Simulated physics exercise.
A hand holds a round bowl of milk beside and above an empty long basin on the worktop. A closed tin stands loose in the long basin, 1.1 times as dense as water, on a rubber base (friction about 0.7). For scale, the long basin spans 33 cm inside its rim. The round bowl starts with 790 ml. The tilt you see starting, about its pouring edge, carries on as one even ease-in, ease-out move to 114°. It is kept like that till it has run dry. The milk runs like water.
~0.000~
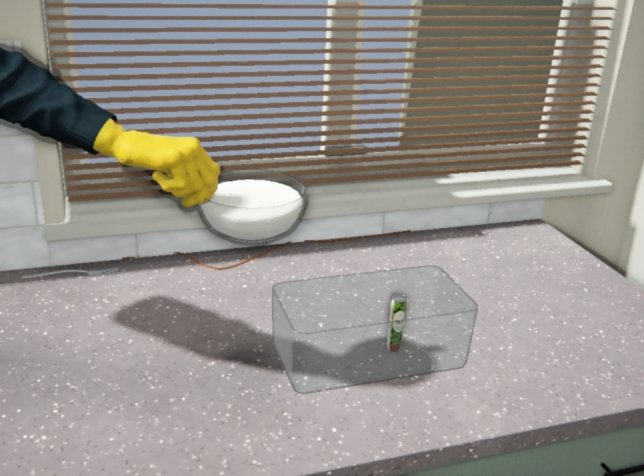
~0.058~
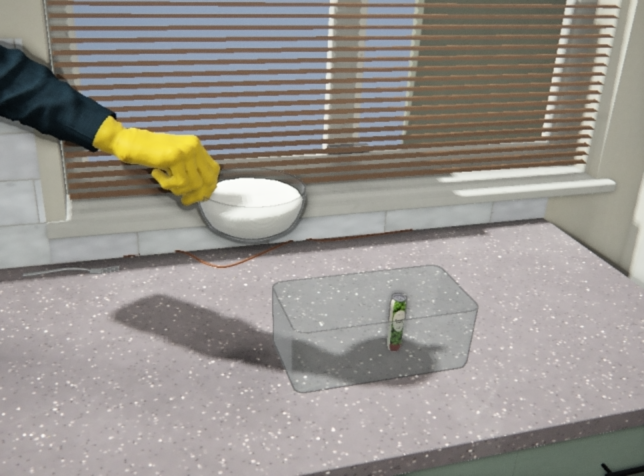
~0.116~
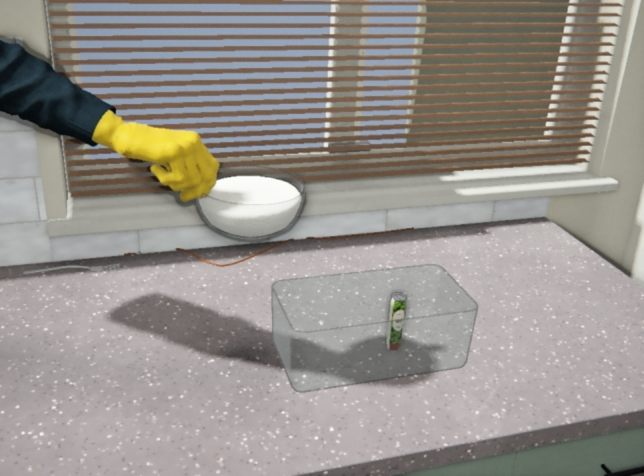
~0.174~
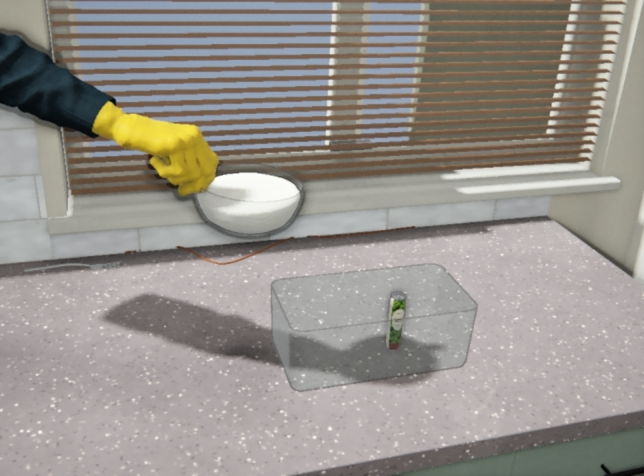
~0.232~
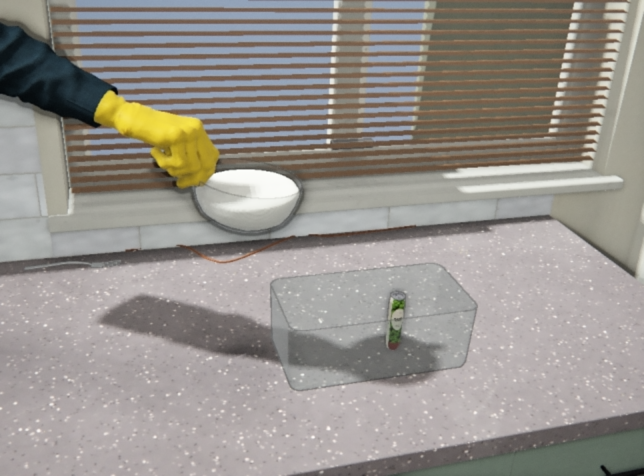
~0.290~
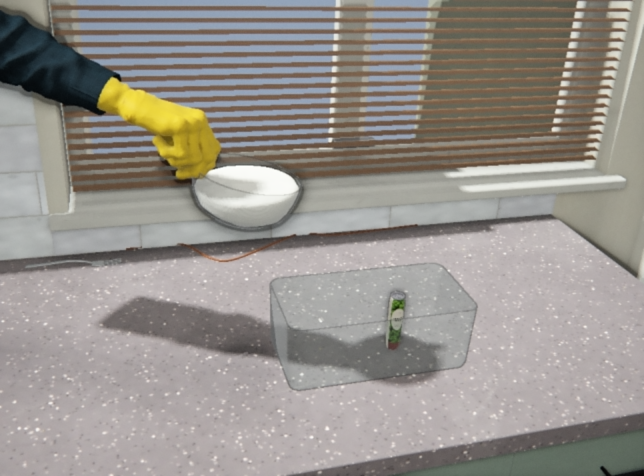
A speckled grey-pink kitchen worktop below a window with brown slatted blinds is seen from slightly above. A yellow-gloved hand in a dark sleeve holds a round clear bowl of white milk at left, above and beside a long transparent basin containing a small green tin. The hand slowly tilts the bowl slightly, lifting its left side, while the basin and tin stay still.
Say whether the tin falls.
It remains upright.
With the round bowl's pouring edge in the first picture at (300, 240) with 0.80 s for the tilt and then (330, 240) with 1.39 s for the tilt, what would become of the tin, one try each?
First it goes over; then it topples.
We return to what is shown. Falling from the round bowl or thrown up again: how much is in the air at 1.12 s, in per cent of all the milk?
About 16 per cent.
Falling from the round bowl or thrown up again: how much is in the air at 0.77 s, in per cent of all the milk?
Near 46 in a hundred.
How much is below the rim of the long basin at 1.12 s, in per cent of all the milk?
About 82 per cent.
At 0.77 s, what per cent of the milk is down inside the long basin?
Near 10 in a hundred.
By 0.77 s the tilt is 67° and 44 per cent is still to pour; the tin stands where it began.
By 1.12 s the tilt is 104° and 1 per cent is still to pour; the tin stands 1 cm from where it began.
By 1.49 s the tilt is 114° and 0 per cent is still to pour; the tin stands 1 cm from where it began.
By 1.89 s the tilt is 114° and 0 per cent is still to pour; the tin stands 1 cm from where it began.
At rest the tin stands 1 cm from where it began.
